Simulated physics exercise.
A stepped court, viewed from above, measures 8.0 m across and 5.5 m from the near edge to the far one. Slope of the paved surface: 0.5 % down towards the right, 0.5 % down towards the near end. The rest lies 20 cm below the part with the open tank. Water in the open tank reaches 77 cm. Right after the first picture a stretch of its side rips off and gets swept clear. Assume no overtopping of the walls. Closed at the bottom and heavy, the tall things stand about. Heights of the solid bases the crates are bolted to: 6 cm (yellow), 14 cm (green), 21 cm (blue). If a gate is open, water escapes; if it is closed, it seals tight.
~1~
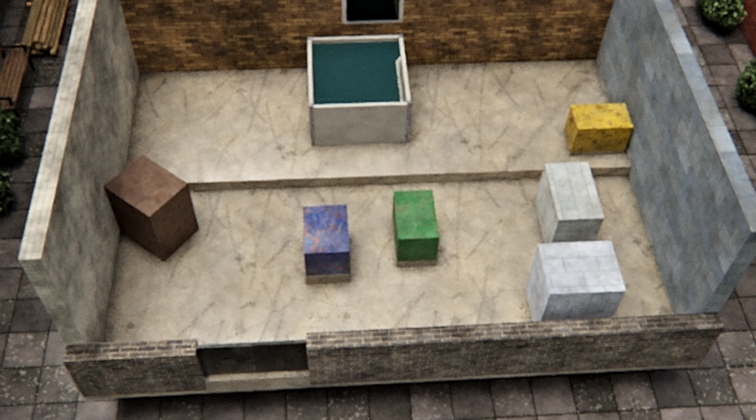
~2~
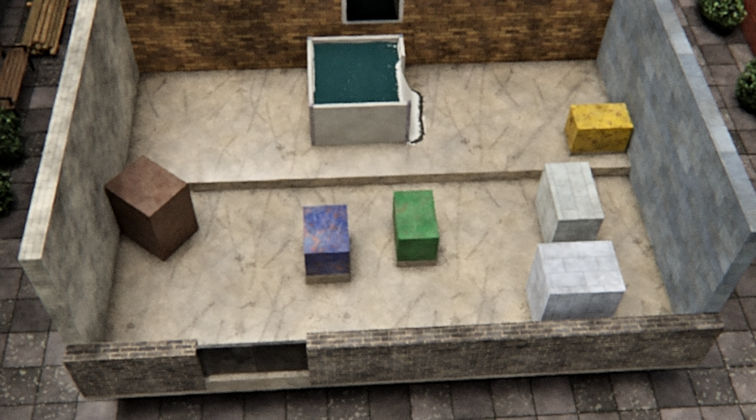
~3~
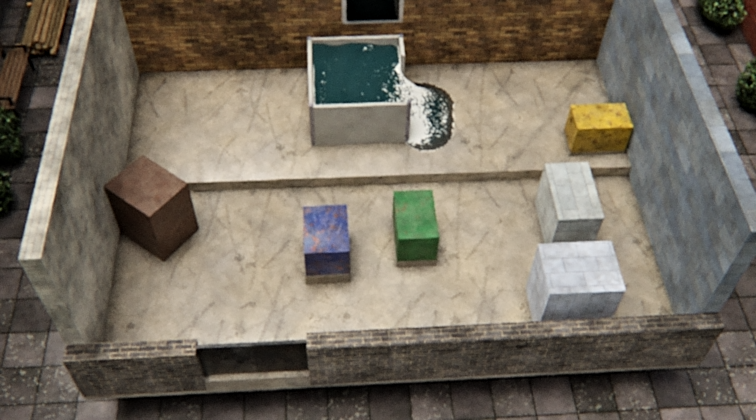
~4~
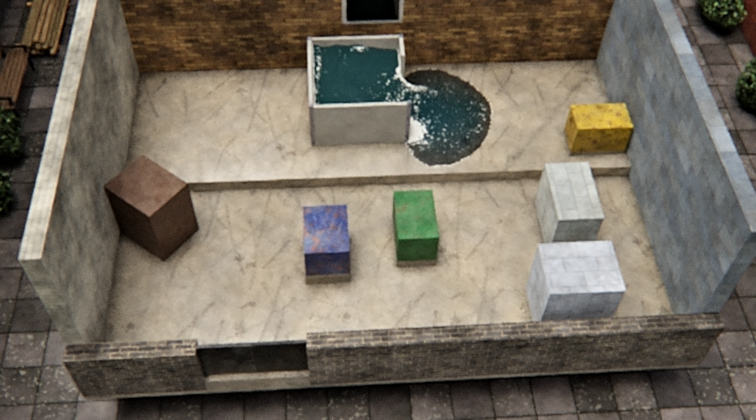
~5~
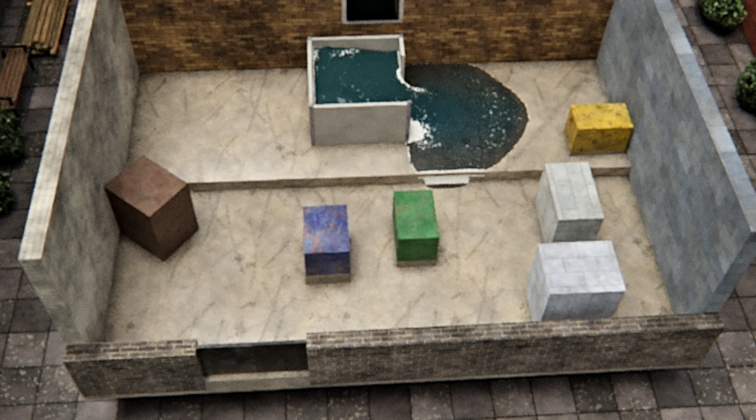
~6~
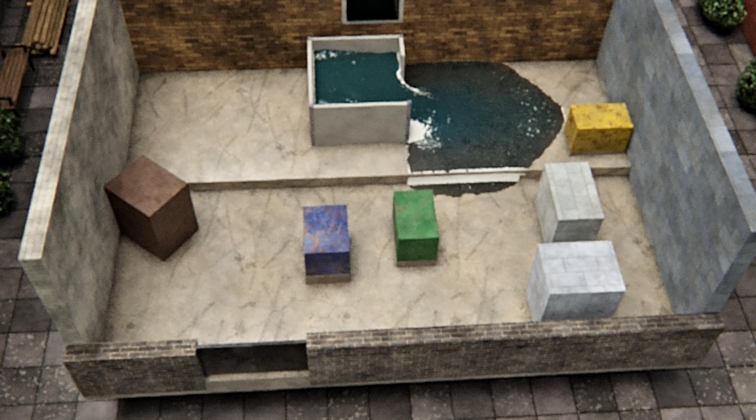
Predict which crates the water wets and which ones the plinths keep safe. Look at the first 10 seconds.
As I see it, the yellow crate fails to avoid the water, the green crate avoids the water, the blue crate avoids the water.
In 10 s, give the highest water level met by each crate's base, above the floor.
Measured in centimetres, that comes to yellow 29, green 9 and blue 7.
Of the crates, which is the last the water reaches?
The blue crate.
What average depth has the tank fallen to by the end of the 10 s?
The average depth is around 5 cm.
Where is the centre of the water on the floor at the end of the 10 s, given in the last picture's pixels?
About (455, 221).
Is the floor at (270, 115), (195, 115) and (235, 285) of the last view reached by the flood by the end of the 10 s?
Going through the three points: Not yet touched, then not yet touched, then awash.
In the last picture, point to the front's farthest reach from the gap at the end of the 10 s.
That's around (100, 370) in the last picture.
A moment later water covers 25 % of the floor and is deepest (36 cm) near (614, 125); yellow plinth reached, green plinth reached, blue plinth not reached.
Soon after water covers 30 % of the floor and is deepest (36 cm) near (597, 72); yellow plinth reached, green plinth reached, blue plinth not reached.
Next water covers 40 % of the floor and is deepest (22 cm) near (678, 341); yellow plinth reached, green plinth reached, blue plinth not reached.
Later on water covers 55 % of the floor and is deepest (16 cm) near (628, 344); yellow plinth reached, green plinth reached, blue plinth reached.
At the end water covers 70 % of the floor and is deepest (13 cm) near (666, 342); highest at the yellow plinth 29 cm, highest at the green plinth 9 cm, highest at the blue plinth 7 cm.
